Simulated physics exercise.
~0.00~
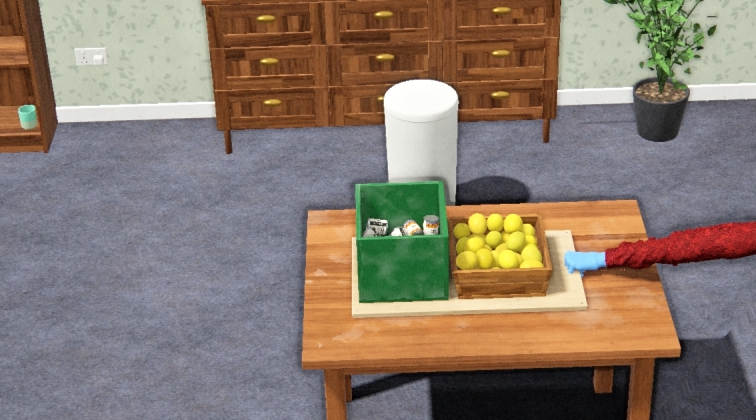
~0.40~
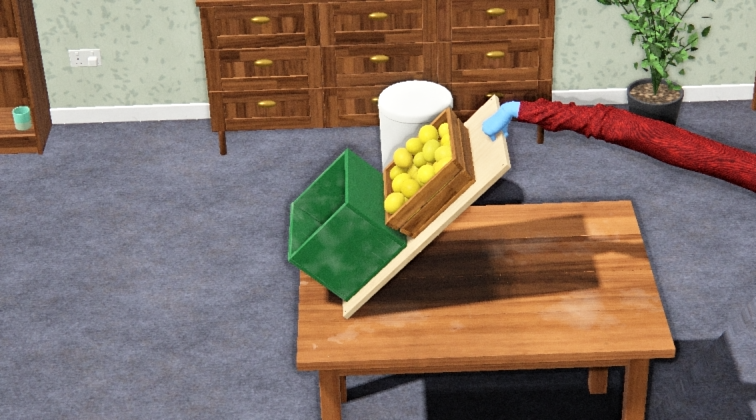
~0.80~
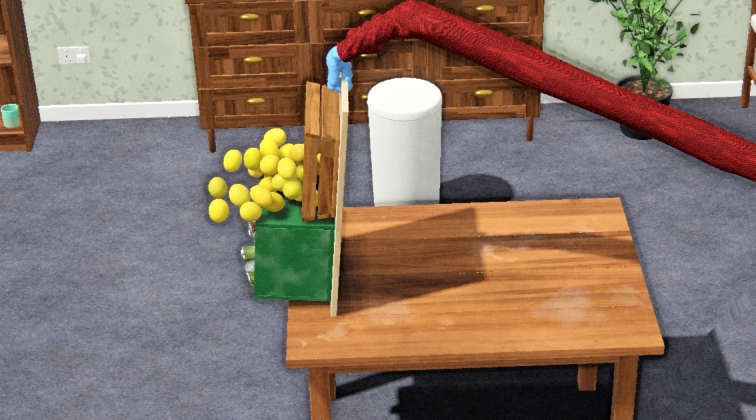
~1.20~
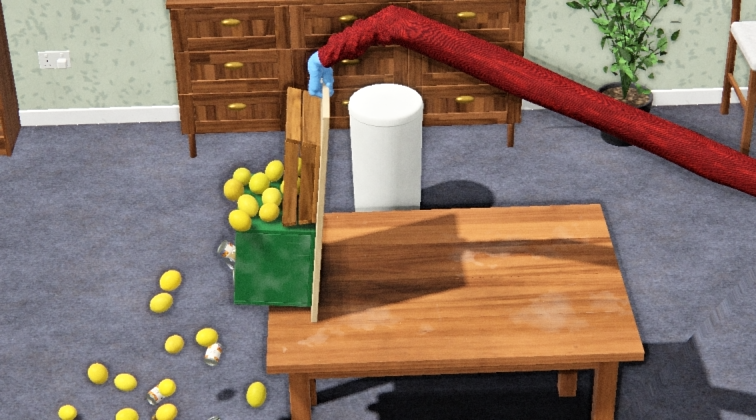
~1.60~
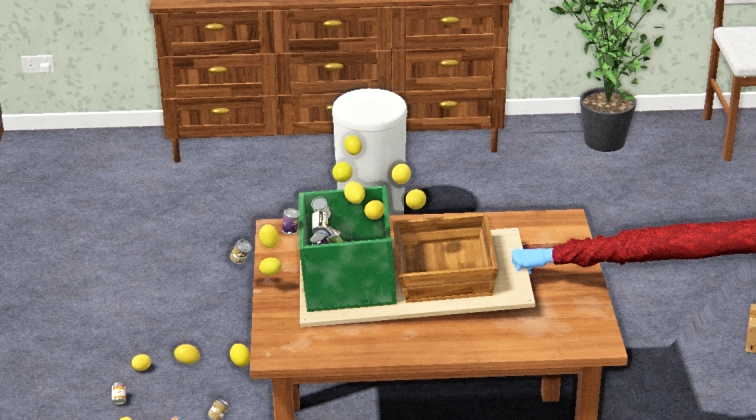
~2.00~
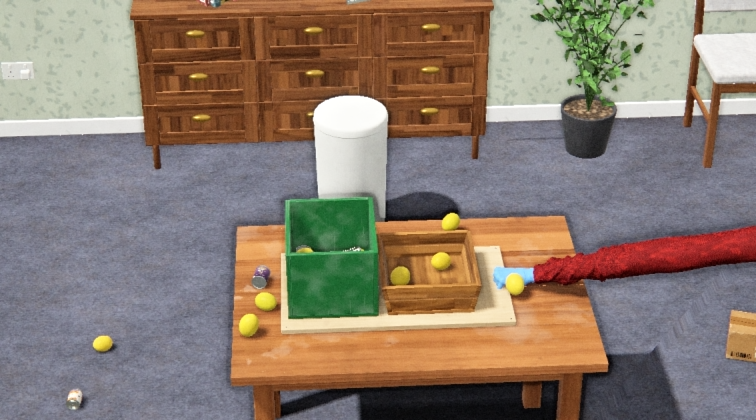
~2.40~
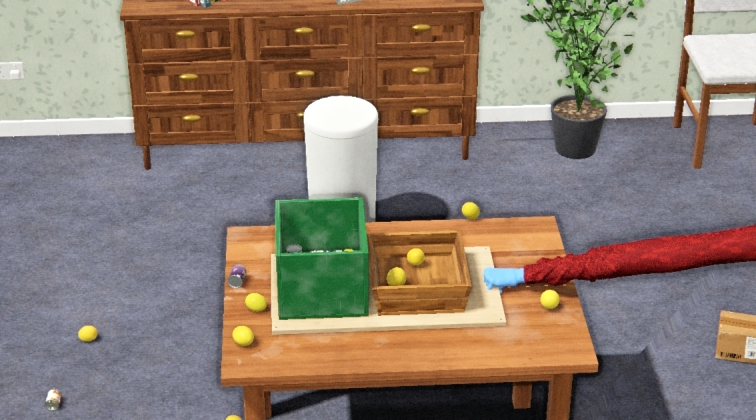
On a table, a gloved hand tips two crates left, spilling yellow balls, then lowers them.
